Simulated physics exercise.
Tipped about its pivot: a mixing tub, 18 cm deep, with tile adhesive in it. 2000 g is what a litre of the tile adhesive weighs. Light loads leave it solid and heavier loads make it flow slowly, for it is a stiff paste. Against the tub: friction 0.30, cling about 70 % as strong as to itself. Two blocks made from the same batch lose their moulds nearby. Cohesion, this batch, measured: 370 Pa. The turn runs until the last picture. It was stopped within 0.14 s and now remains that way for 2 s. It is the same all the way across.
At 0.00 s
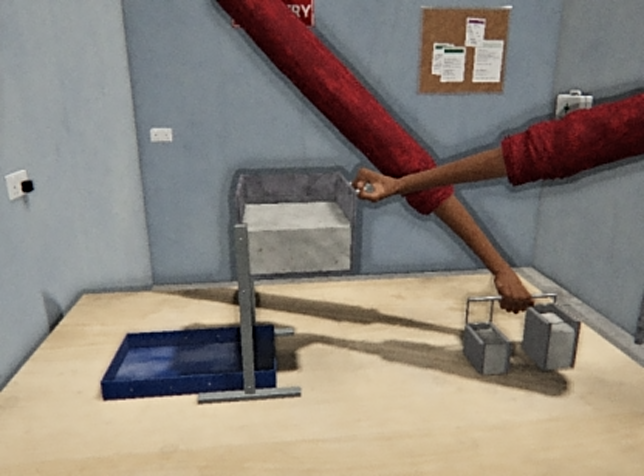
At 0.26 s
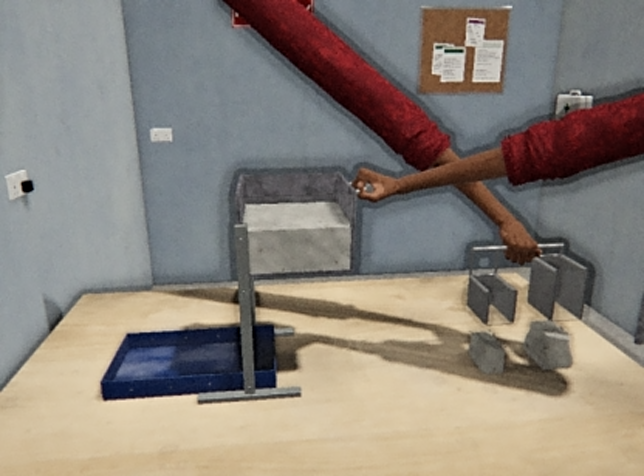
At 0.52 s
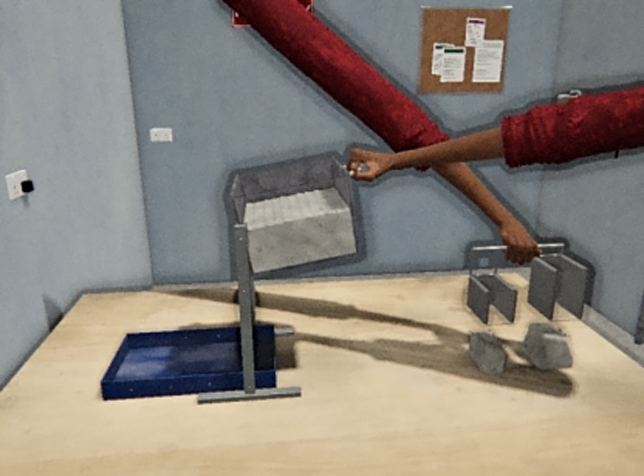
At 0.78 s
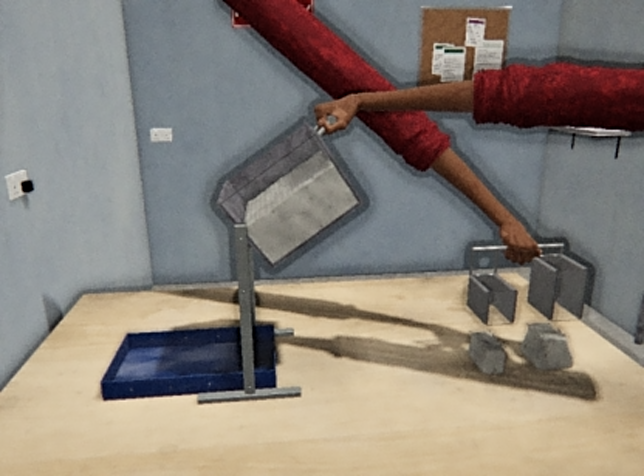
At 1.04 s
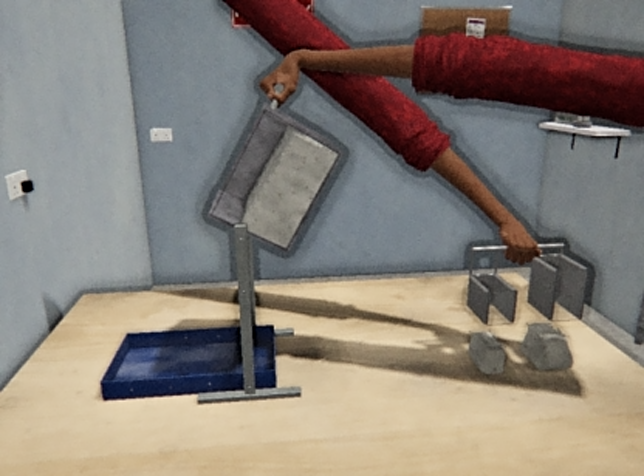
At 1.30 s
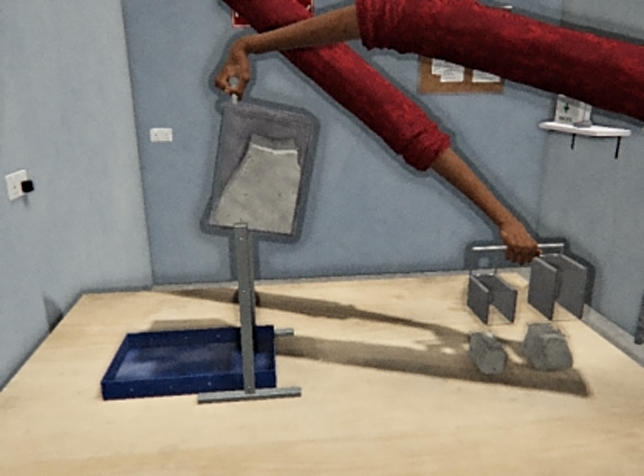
A hand tipped a tub of grey paste up on its stand toward the left, over a blue tray, after another hand lifted the moulds off two grey blocks, which sagged a little on the table.
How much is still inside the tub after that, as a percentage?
Close to 81 % is still inside the tub.
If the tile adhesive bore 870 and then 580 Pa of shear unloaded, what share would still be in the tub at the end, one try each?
Going in order, it's 100 % and then 100 %.
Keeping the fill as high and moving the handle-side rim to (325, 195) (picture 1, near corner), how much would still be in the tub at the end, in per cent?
Close to 100 per cent would still be in the tub.
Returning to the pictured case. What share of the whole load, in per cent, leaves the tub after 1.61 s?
About 10 percent.
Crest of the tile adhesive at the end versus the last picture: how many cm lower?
About 5 cm.
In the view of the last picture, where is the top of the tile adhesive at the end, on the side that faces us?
Roughly at pixel (269, 171).
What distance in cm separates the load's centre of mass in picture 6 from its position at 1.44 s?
Displacement noted: Approx. 2 cm... about that.
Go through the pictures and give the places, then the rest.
In the first frame, handle-side rim at (352, 192), tilt 0 degrees; top of the tile adhesive at (312, 227); blocks stand 7.2 cm, 11 cm (left to right).
In the second frame, handle-side rim at (352, 192), tilt 0 degrees; top of the tile adhesive at (312, 227); blocks stand 7.1 cm, 9.2 cm (left to right).
In the third frame, handle-side rim at (346, 175), tilt 10 degrees; top of the tile adhesive at (344, 210); blocks stand 7.1 cm, 8.7 cm (left to right).
In the fourth frame, handle-side rim at (313, 134), tilt 35 degrees; top of the tile adhesive at (329, 168); blocks stand 7.0 cm, 8.6 cm (left to right).
In the fifth frame, handle-side rim at (264, 111), tilt 60 degrees; top of the tile adhesive at (298, 135); blocks stand 7.0 cm, 8.5 cm (left to right).
In the sixth frame, handle-side rim at (223, 108), tilt 79 degrees; top of the tile adhesive at (251, 146); blocks stand 7.0 cm, 8.5 cm (left to right).
After 1.44 s, the tub is at 79 degrees and holds 97 %.
After 1.61 s, the tub is at 79 degrees and holds 91 %.
After 1.78 s, the tub is at 79 degrees and holds 86 %.
After 1.95 s, the tub is at 79 degrees and holds 84 %.
After 3.30 s, at the end, the tub is at 79 degrees and holds 81 %.
